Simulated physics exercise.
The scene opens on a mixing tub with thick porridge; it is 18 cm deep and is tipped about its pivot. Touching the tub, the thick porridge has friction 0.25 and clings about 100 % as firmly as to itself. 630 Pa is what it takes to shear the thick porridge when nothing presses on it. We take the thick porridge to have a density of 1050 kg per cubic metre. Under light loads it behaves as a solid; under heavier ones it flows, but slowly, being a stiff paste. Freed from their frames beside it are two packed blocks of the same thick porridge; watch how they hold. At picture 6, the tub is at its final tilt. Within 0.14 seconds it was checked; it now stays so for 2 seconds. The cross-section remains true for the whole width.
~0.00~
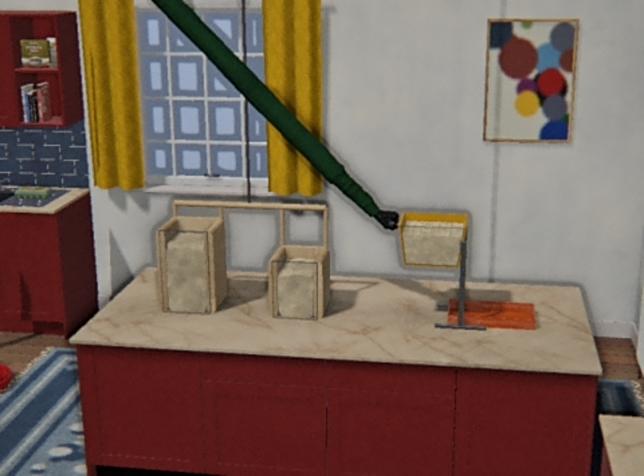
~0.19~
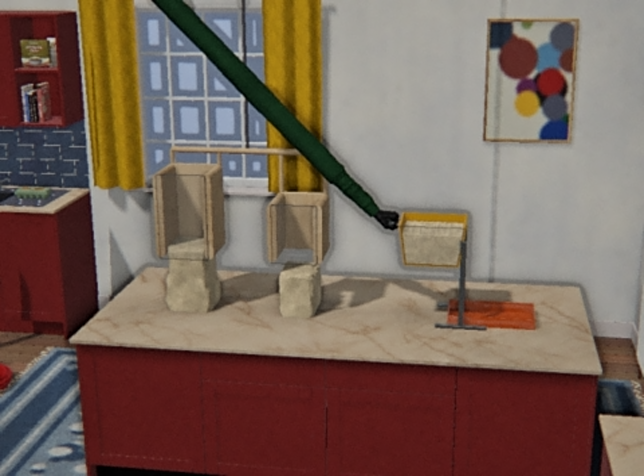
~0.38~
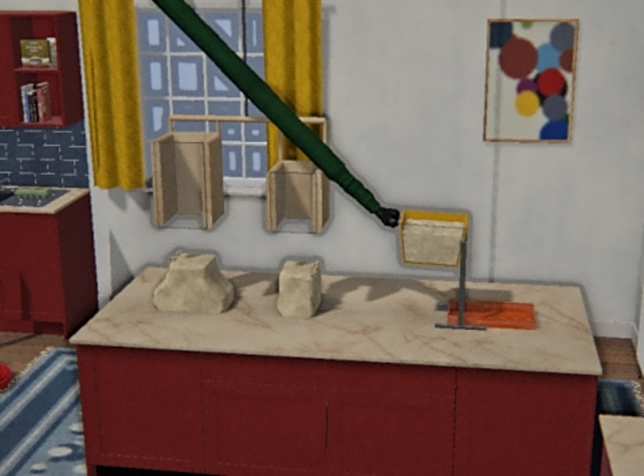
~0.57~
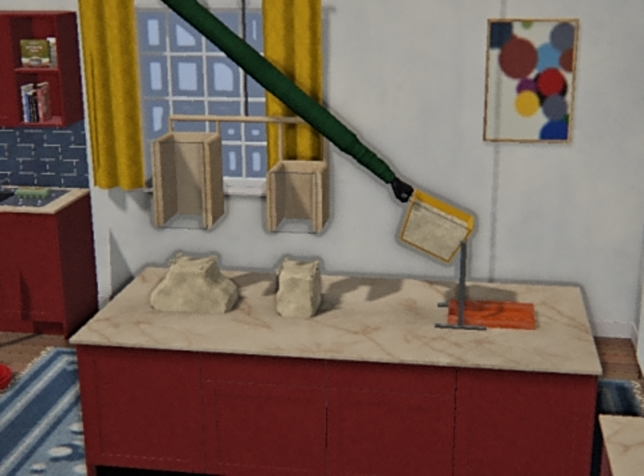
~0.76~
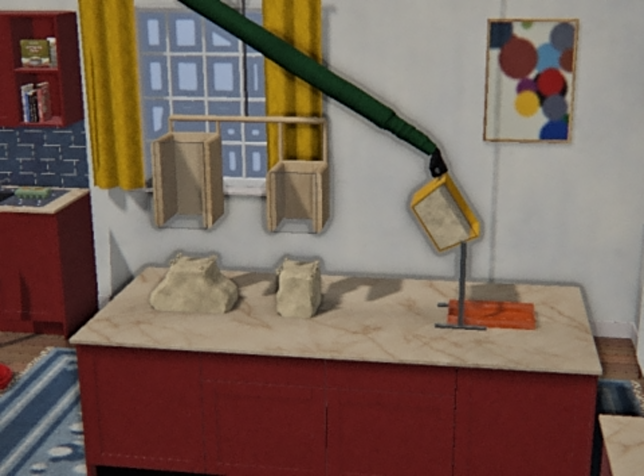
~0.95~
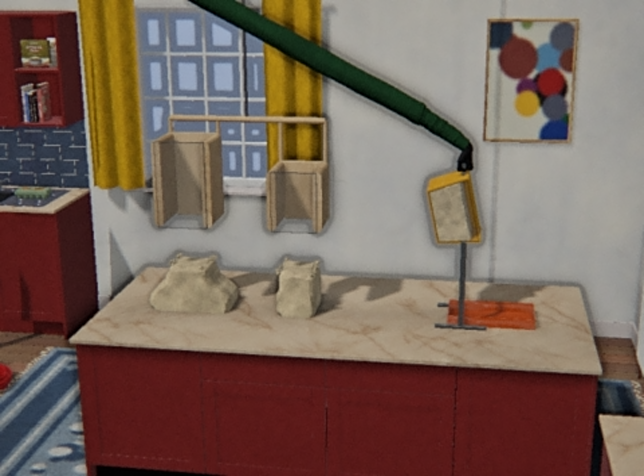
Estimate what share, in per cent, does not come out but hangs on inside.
Some 100 per cent hangs on inside.
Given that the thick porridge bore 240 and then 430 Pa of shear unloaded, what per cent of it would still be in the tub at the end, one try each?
Try one gives 45 per cent, try two gives 65 per cent.
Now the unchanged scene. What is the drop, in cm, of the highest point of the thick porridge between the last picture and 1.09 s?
Roughly 0 cm.
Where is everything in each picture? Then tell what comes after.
In the first picture, handle-side rim at (401, 225), tilt 0 degrees; highest point of the thick porridge at (450, 235); test blocks 35 cm, 23 cm high (left to right).
In the second picture, handle-side rim at (401, 225), tilt 0 degrees; highest point of the thick porridge at (450, 235); test blocks 32 cm, 23 cm high (left to right).
In the third picture, handle-side rim at (402, 223), tilt 2 degrees; highest point of the thick porridge at (405, 232); test blocks 24 cm, 22 cm high (left to right).
In the fourth picture, handle-side rim at (414, 202), tilt 25 degrees; highest point of the thick porridge at (412, 211); test blocks 23 cm, 22 cm high (left to right).
In the fifth picture, handle-side rim at (445, 182), tilt 57 degrees; highest point of the thick porridge at (436, 190); test blocks 23 cm, 22 cm high (left to right).
In the sixth picture, handle-side rim at (468, 180), tilt 78 degrees; highest point of the thick porridge at (457, 184); test blocks 23 cm, 22 cm high (left to right).
By 1.09 s, the tub is at 78 degrees and holds 100 %.
By 1.26 s, the tub is at 78 degrees and holds 100 %.
By 1.43 s, the tub is at 78 degrees and holds 100 %.
By 1.60 s, the tub is at 78 degrees and holds 100 %.
By 2.95 s, at the end, the tub is at 78 degrees and holds 100 %.
